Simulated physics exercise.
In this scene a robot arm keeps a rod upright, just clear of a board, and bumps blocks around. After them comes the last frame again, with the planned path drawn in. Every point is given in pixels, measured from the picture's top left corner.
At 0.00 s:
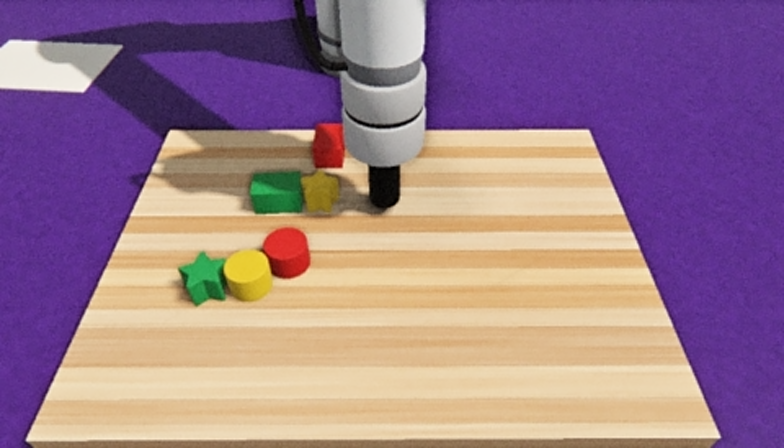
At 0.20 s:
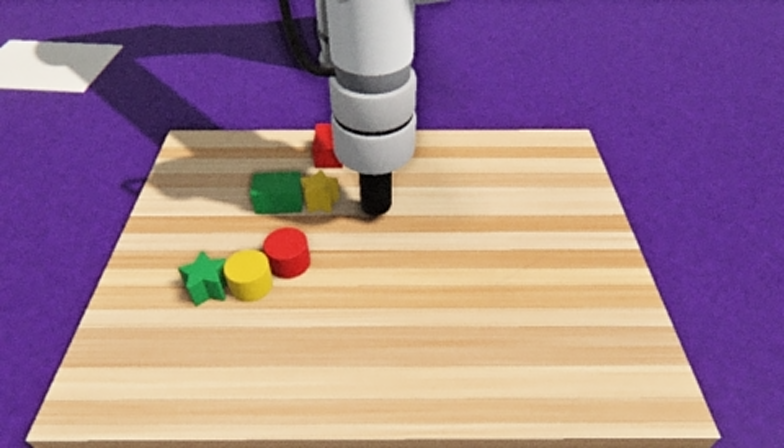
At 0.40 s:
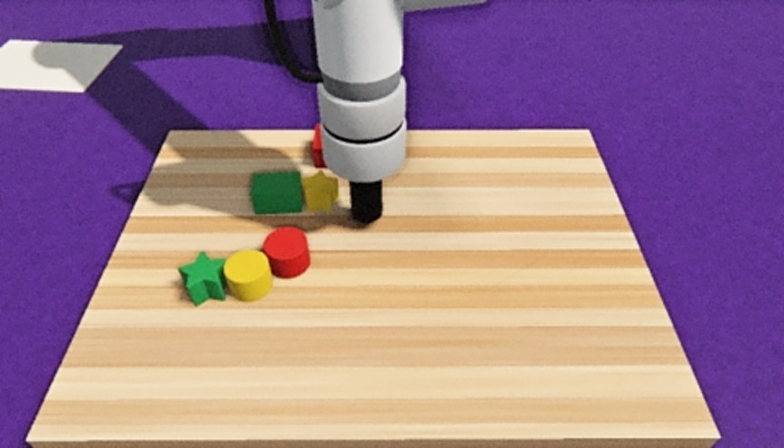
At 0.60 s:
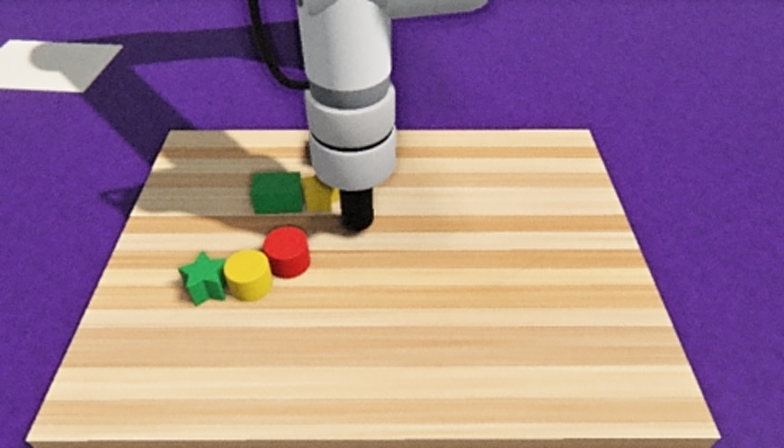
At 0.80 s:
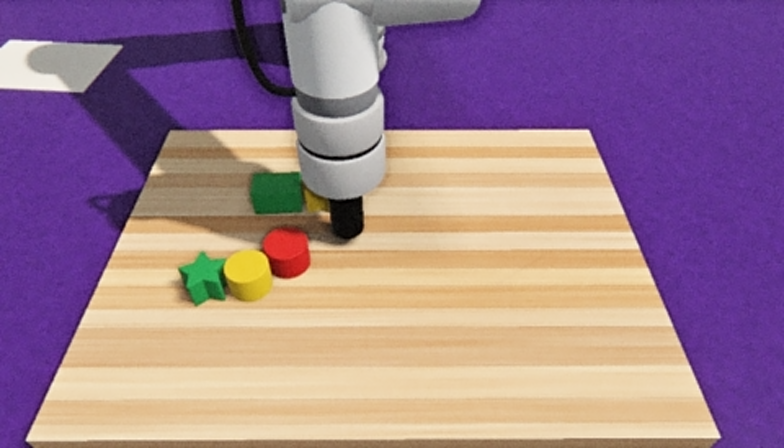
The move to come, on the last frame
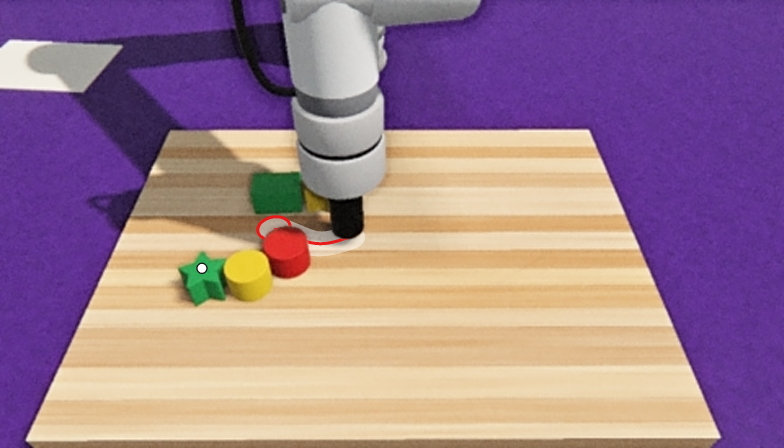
A robot arm with a black rod moves slowly down and to the left over a striped wooden board, passing in front of a red block and a yellow star, while the green, yellow and red blocks stay still.
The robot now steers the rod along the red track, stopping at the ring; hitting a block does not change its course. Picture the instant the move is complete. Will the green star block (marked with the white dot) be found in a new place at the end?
I'd say no.
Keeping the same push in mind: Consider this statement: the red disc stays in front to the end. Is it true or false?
That is false.
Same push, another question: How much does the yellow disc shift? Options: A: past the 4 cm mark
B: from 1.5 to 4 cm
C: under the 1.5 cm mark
I'll go with C - under the 1.5 cm mark.
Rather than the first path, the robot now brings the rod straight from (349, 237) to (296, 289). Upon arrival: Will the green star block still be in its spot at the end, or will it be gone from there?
That block ends up displaced.
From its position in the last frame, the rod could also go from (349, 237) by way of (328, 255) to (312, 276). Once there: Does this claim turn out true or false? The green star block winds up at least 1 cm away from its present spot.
Answer: True.
The line goes from (349, 237) through (322, 244) and (296, 238) to (274, 228); the dot is on the green star block.
On the path given first. Halfway along, rod at (306, 233); yellow disc at (241, 269); red disc at (276, 244).
At the end, rod at (272, 219); green star block unmoved; yellow disc at (240, 271); red disc at (270, 242).
